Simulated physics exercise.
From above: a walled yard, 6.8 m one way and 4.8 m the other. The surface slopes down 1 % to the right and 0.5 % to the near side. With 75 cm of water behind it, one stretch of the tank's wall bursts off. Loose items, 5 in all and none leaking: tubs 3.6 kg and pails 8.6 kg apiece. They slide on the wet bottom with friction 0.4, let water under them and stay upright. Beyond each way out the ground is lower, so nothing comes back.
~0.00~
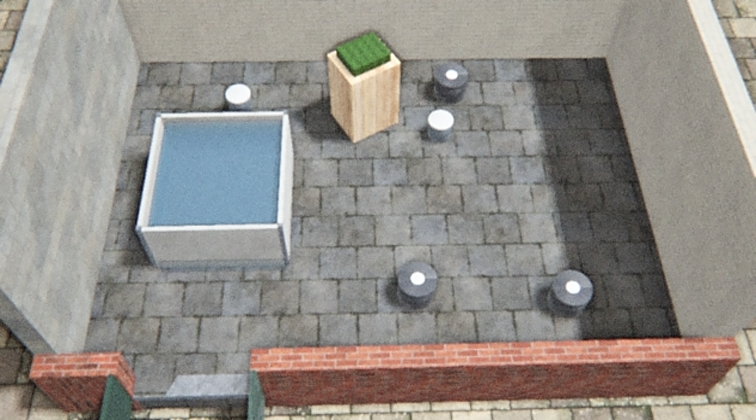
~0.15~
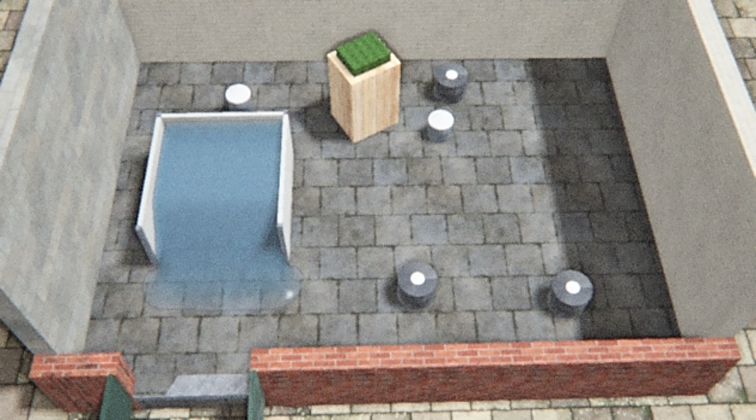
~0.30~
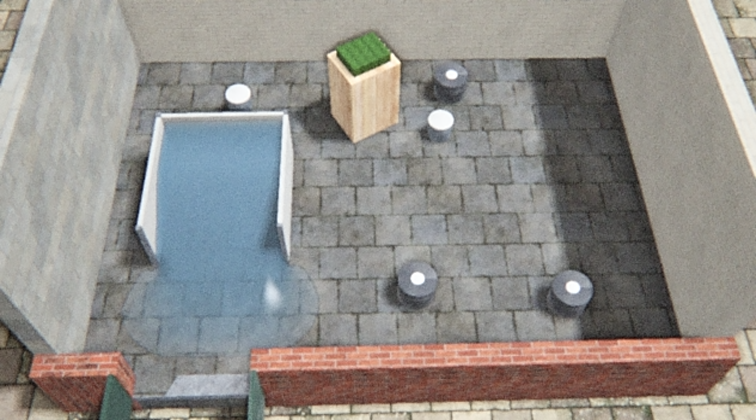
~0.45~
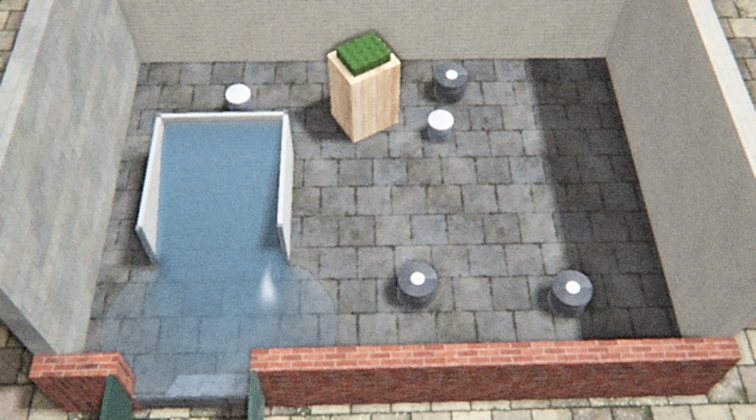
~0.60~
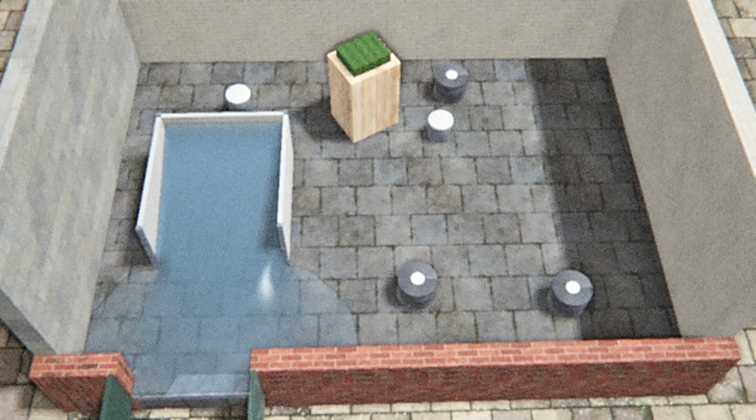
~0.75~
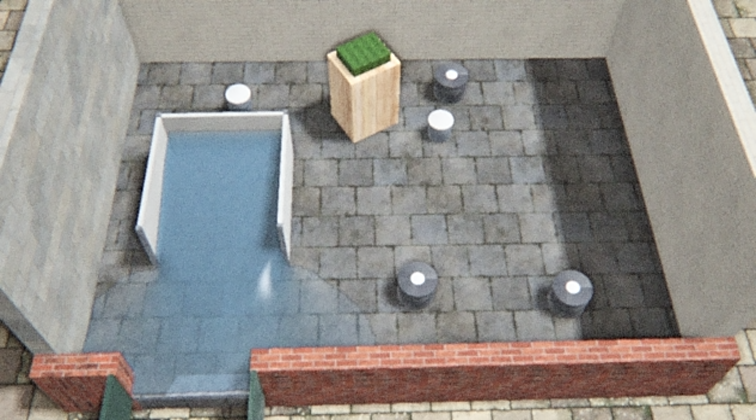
Water pours from the tank's open near side and spreads across the paved yard.
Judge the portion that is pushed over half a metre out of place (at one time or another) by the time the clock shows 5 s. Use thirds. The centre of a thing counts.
It is between one and two thirds.
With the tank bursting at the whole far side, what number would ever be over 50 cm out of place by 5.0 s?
In that case 2 of them.
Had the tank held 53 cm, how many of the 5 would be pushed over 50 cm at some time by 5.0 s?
In that case 2 of them.
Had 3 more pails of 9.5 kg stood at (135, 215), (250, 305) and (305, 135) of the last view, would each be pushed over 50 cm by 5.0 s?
In turn: More, past it, less.
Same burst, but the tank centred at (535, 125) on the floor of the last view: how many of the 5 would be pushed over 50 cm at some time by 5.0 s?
Then 2.
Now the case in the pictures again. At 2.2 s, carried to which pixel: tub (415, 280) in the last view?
Around (423, 241).
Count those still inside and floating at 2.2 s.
I count 0.
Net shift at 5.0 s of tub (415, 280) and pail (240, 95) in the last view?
In that order: 120 cm, 0 cm.
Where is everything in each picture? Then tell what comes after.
A tub at (451, 75) rests on the ground; a pail at (441, 119), on the bottom; 2.4 m2 under water; 0 of 5 have shifted, in the first frame.
A tub at (451, 75) rests on the ground; a pail at (441, 119), on the bottom; 3.4 m2 under water; 0 of 5 have shifted, in the second frame.
A tub at (451, 75), on the bottom; a pail at (441, 119), on the bottom; 4.6 m2 under water; 0 of 5 have shifted, in the third frame.
A tub at (451, 75), on the bottom; a pail at (441, 119), on the bottom; 6.0 m2 under water; 0 of 5 have shifted, in the fourth frame.
A tub at (451, 75) rests on the ground; a pail at (441, 119) rests on the ground; water covers 6.4 m2; 0 of 5 have shifted, in the fifth frame.
A tub at (451, 75), on the bottom; a pail at (441, 119) rests on the ground; water covers 6.6 m2; 0 of 5 have shifted, in the sixth frame.
After 1.1 s 0 of 5 are over 50 cm from their spots; 0 afloat.
After 2.2 s 1 of 5 are over 50 cm from their spots; 0 afloat.
After 3.5 s 2 of 5 are over 50 cm from their spots; 1 afloat.
After 5.0 s 2 of 5 are over 50 cm from their spots, and 2 have been at some point; 1 afloat.
